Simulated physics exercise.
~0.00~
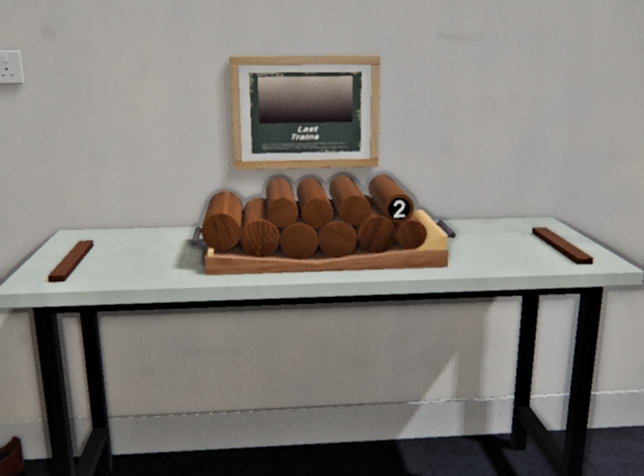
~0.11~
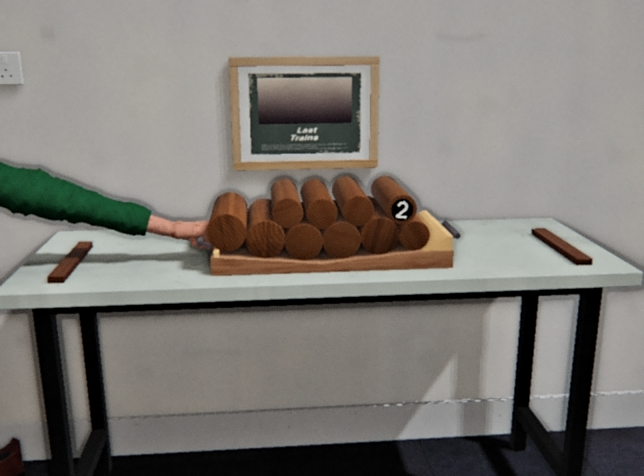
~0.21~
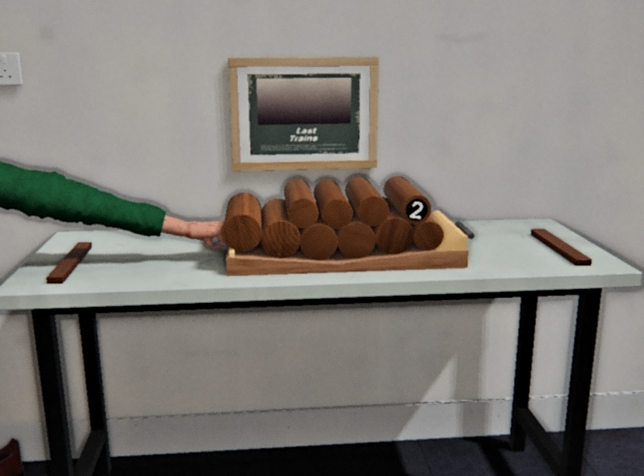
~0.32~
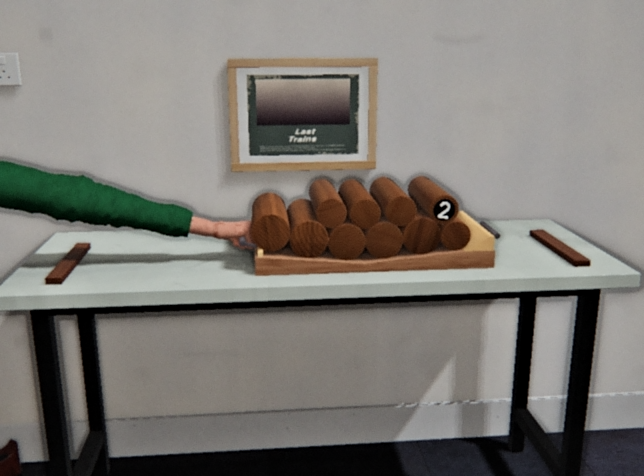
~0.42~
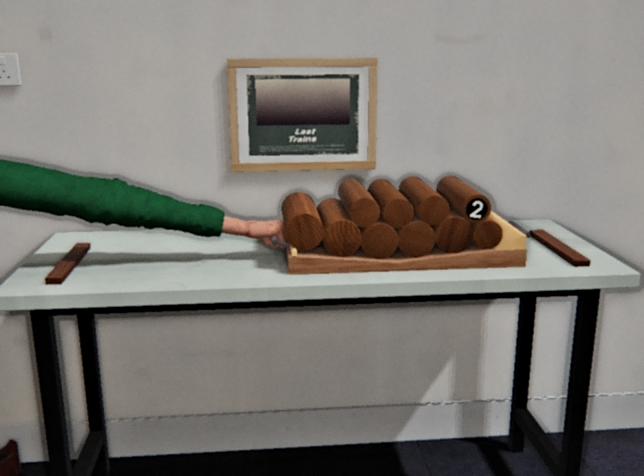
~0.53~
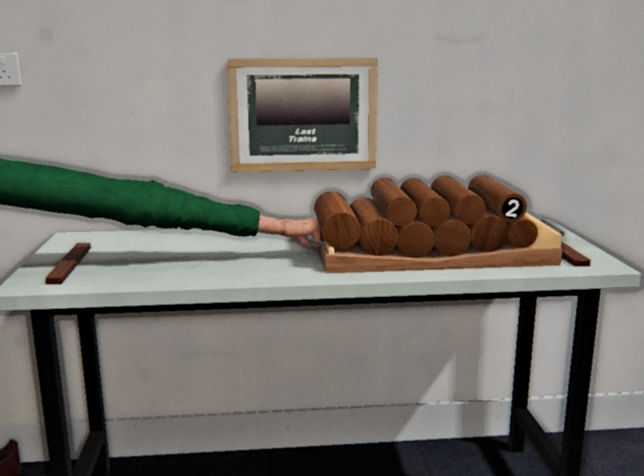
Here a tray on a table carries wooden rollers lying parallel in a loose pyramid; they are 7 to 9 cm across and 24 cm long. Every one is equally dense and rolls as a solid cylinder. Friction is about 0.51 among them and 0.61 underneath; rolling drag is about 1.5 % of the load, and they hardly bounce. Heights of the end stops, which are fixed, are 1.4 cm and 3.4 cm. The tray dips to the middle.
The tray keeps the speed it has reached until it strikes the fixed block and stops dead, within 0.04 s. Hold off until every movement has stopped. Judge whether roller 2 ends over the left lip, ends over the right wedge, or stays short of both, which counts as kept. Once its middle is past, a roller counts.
Past the right limit.
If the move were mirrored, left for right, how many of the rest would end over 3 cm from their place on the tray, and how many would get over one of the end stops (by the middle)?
Counts: 10, then 1.
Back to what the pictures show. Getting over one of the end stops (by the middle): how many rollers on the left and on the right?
Counting left then right, it's 0 and 1.
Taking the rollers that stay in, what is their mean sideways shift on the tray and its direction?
They end up about 4 cm further right on average.
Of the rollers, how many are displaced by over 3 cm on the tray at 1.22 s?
That would be 10 by then, I'd say.
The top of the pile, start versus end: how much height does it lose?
Something like 0 cm, I'd say.
After 0.55 s, tray 30 cm along; 0 now displaced over 3 cm; not one over the end stops; no. 2 0.6 cm left (moves measured on the tray).
After 0.59 s, tray 31 cm along; 0 now displaced over 3 cm; not one over the end stops; no. 2 0.9 cm right.
After 0.74 s, tray 31 cm along; 9 now displaced over 3 cm; not one over the end stops; no. 2 7 cm right and 2.8 cm up.
After 1.22 s, tray 31 cm along; 10 now displaced over 3 cm; 1 over the right wedge; no. 2 21 cm right and 10 cm down.
All still by 1.6 s, 10 moved over 3 cm; 1 over the right wedge; no. 2 fallen off to the right; top of the pile 16 cm high, from 16 cm.
